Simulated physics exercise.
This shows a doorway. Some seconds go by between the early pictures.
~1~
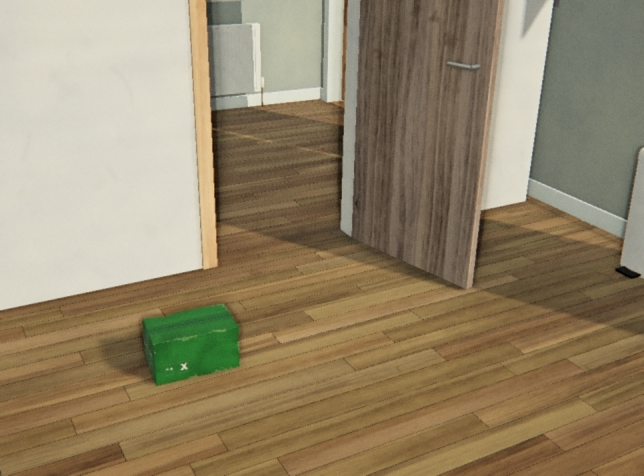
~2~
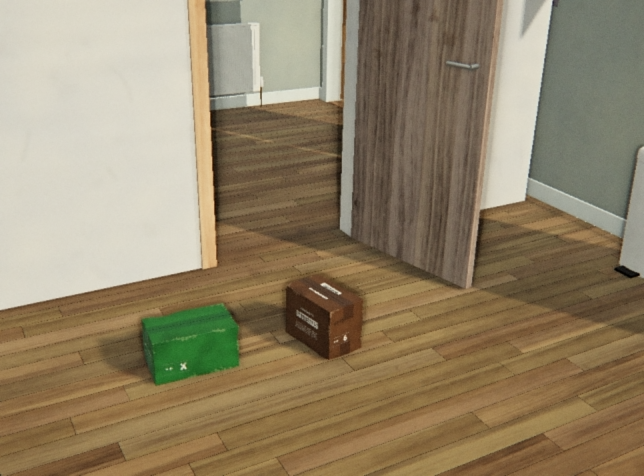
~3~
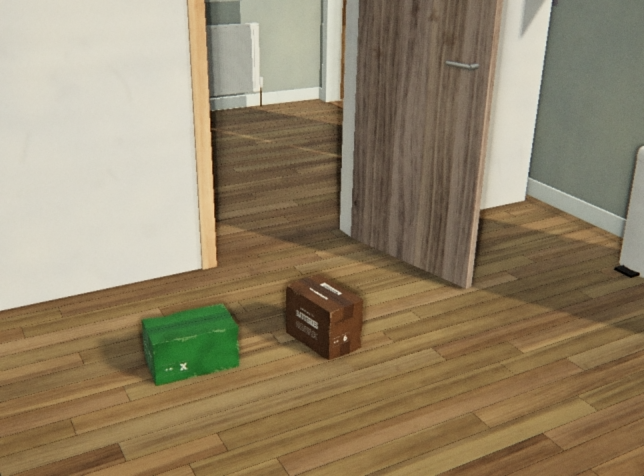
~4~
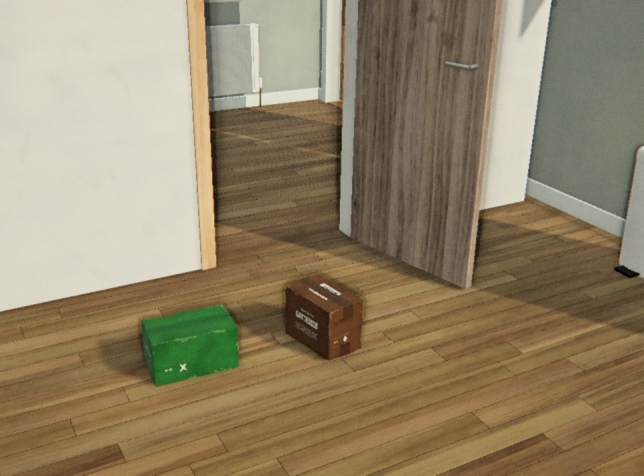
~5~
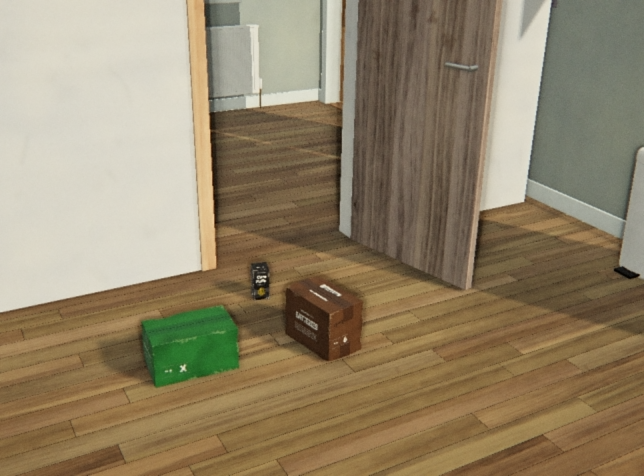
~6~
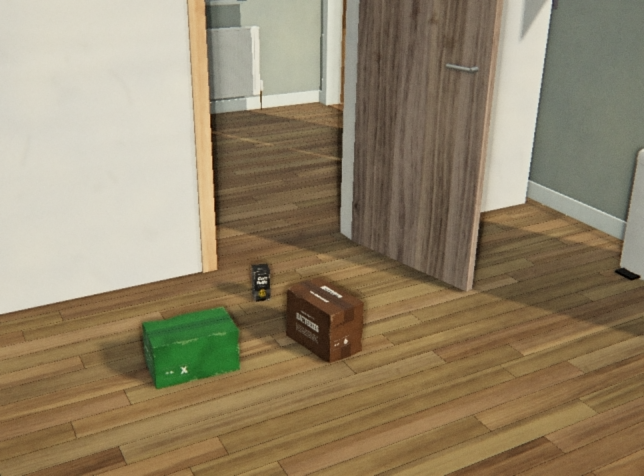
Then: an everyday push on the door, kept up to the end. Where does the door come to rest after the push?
Against the frame.
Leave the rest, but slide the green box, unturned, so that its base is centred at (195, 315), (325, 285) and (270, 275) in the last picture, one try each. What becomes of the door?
First it finishes its swing, then it cannot finish its swing, and last it cannot finish its swing.
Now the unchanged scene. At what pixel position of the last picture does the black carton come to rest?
The object finishes roughly at pixel (242, 281).
Then, 1.40 s on from there, door 66° open.
Then, 2.40 s on from there, door 27° open; black carton shifted about its own width near (251, 282).
In the end, door 0° open; all 3 unmoved. At the end, from the last picture's camera, black carton near (242, 281).
